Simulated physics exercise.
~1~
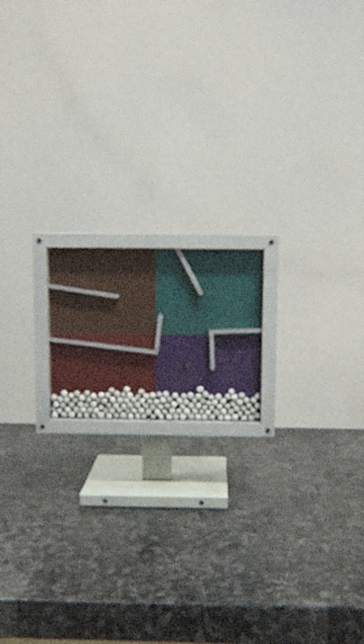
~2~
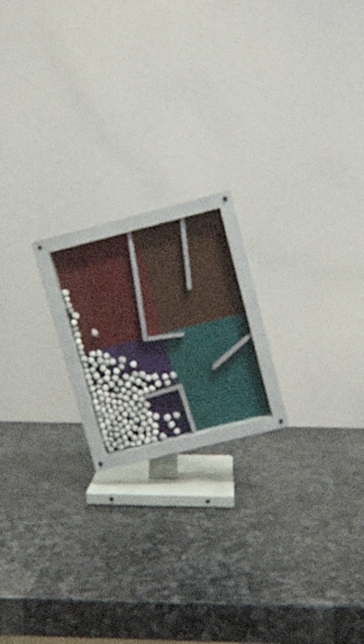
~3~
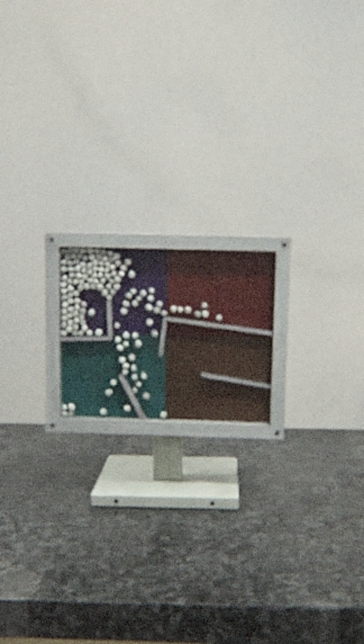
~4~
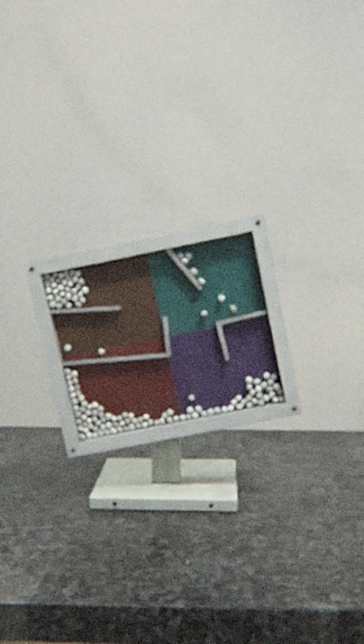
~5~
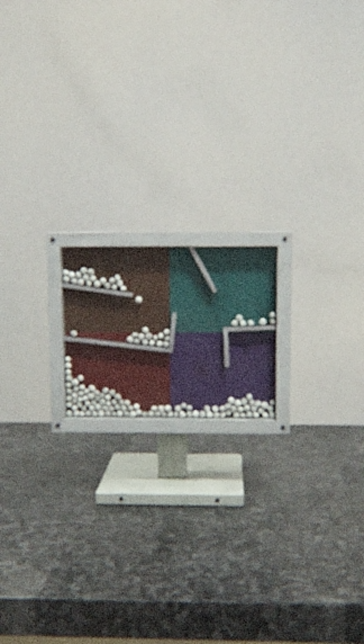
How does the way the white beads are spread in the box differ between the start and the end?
At the start they all lie in a layer along the bottom, across the red and purple quarters. At the end most are still down there, but some rest higher up on the ledges in the brown and turquoise quarters, so the beads as a whole sit higher.
On a dark grey counter against a pale wall, a flat framed box stands upright on a stand, with small white beads lying in a layer along its bottom. The box tips clockwise most of the way onto its side, and the beads heap into the lower left over the red and purple quarters. It turns on until it is upside down, with many beads still high in the purple corner while others spill past the ledges. It keeps turning clockwise back to upright, leaving most beads in red and purple, some on brown's ledges and a few in turquoise.
